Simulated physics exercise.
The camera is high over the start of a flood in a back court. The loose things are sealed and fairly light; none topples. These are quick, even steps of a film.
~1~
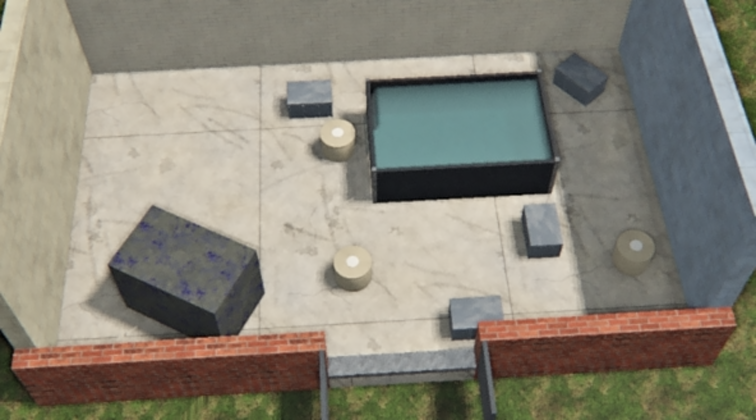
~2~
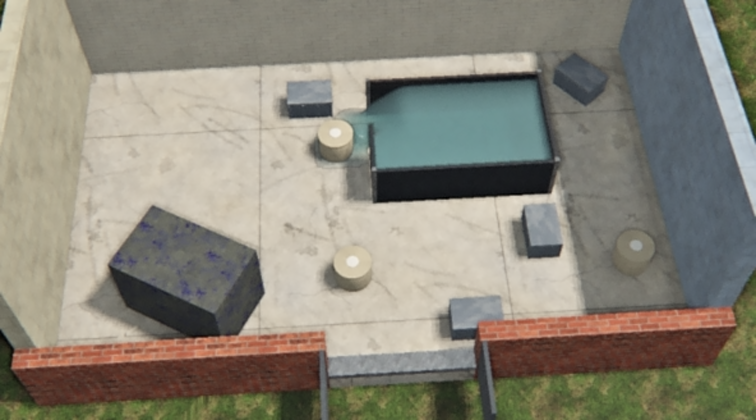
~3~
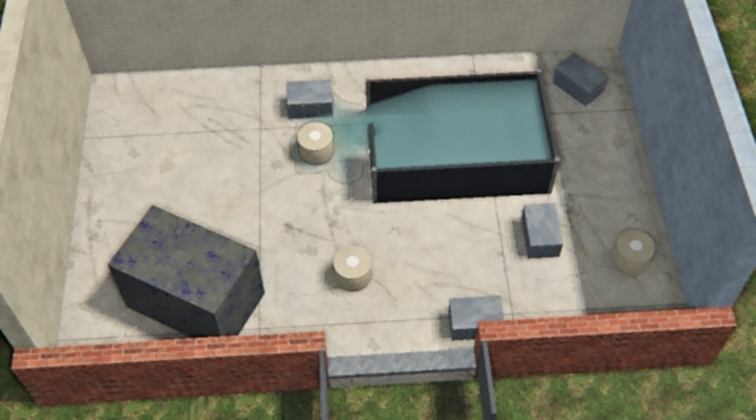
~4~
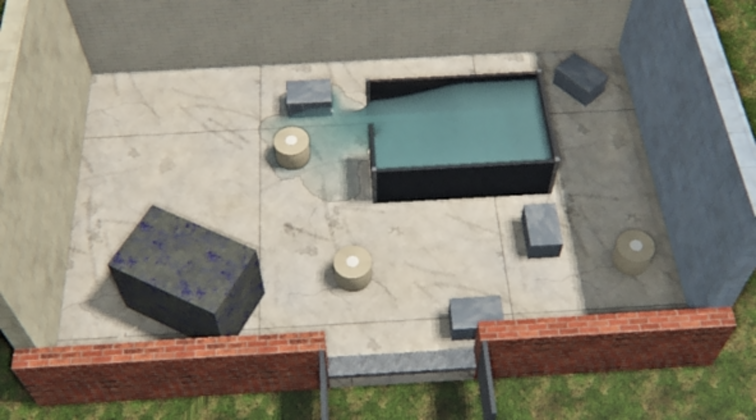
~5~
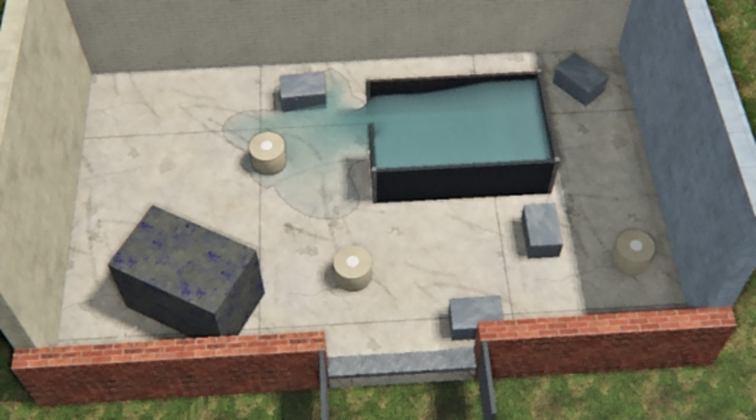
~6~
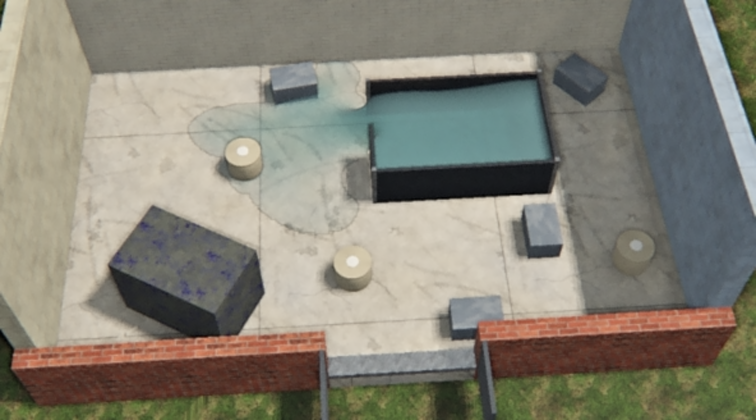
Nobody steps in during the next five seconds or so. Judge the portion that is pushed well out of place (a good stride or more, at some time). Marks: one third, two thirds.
That comes to not even a third.
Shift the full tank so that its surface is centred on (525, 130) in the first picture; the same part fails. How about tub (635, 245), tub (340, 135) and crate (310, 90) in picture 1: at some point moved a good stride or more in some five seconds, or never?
As listed: Less than that, that far or more, pushed that far.
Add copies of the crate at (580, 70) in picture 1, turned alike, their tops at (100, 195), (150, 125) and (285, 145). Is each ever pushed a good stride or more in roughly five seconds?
In turn: That far or more, swept aside, moved that far.
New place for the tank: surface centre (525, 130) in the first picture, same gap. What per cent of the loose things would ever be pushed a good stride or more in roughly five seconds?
Near 30 in a hundred.
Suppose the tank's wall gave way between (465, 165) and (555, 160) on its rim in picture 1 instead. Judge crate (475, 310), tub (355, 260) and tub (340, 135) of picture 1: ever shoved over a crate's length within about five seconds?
As listed: Yes, never so far, under that.
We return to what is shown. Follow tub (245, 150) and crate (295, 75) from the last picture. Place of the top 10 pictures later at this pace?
Around (84, 206) and (189, 73).
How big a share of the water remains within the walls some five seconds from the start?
Close to 100 %.
A moment on, 2 of 7 are well off their spots; 0 afloat.
Next, 2 of 7 are well off their spots; 2 afloat.
Later, 2 of 7 are well off their spots; 1 afloat.
In the end, 2 of 7 are well off their spots, and 2 have been at some point; 2 afloat.
